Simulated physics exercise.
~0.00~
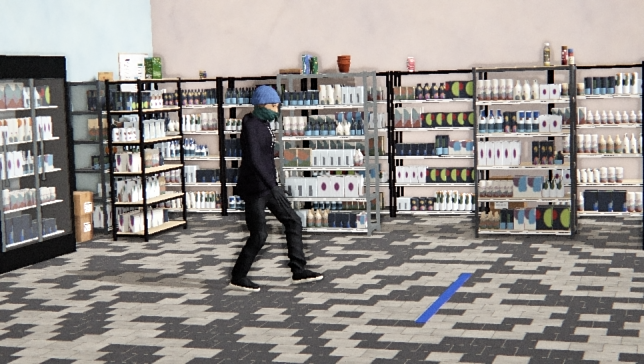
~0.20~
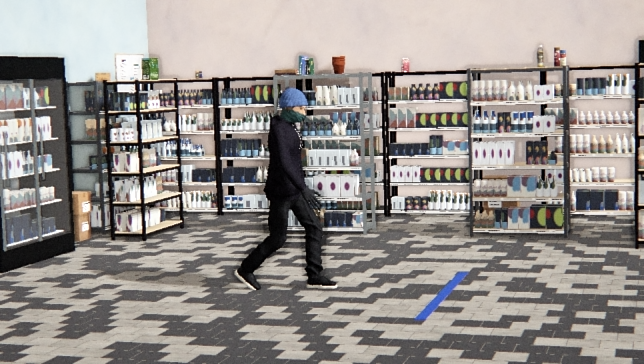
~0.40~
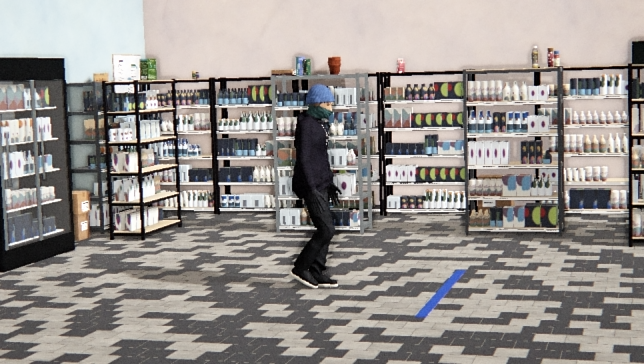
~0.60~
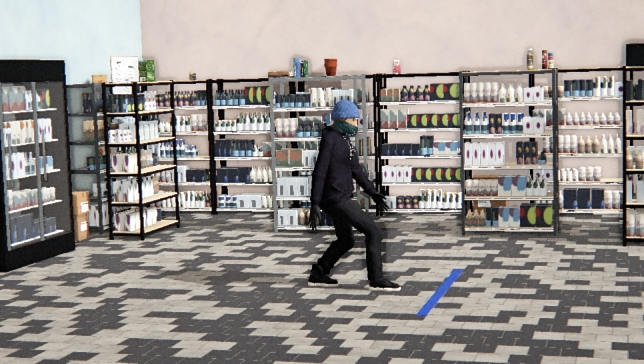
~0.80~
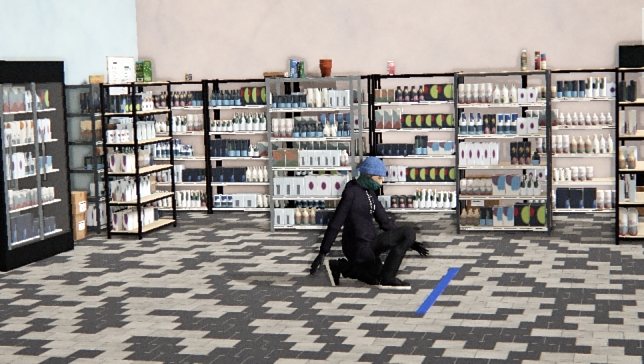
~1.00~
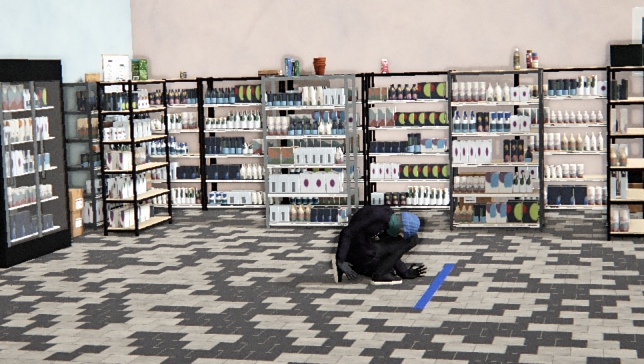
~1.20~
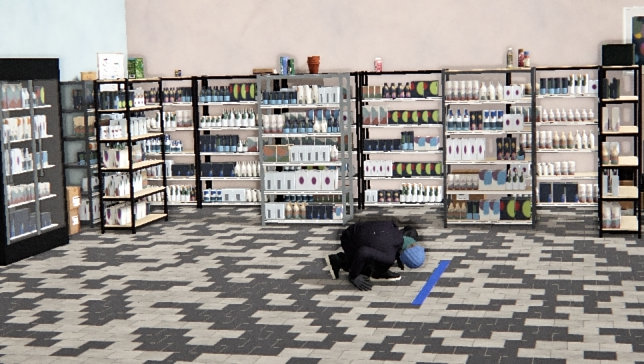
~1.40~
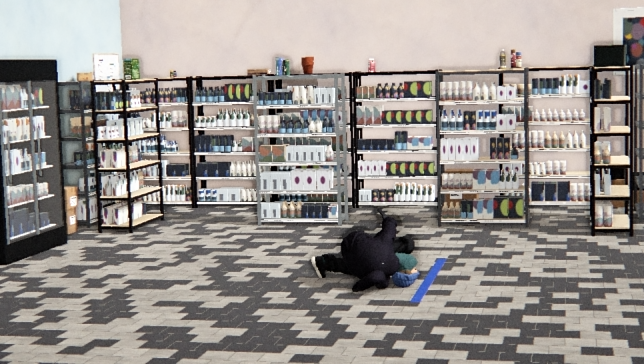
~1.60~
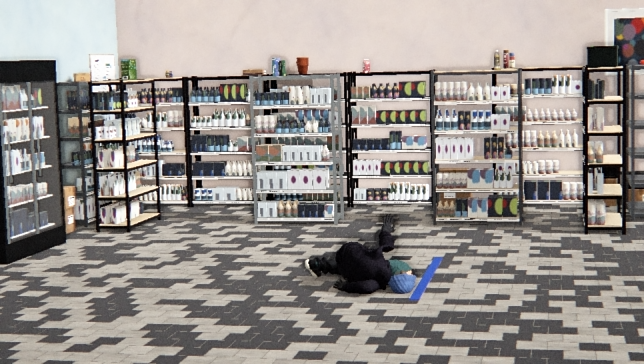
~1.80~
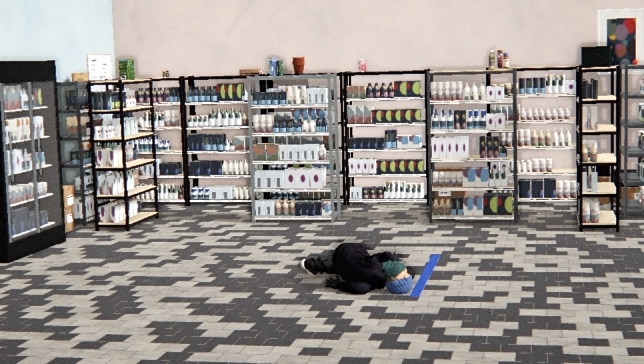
In a shop lined with shelves of bottles and boxes, a person in dark clothes and a blue hat walked right toward a blue strip on the floor, sank down, folded forward and ended up lying still just short of it.
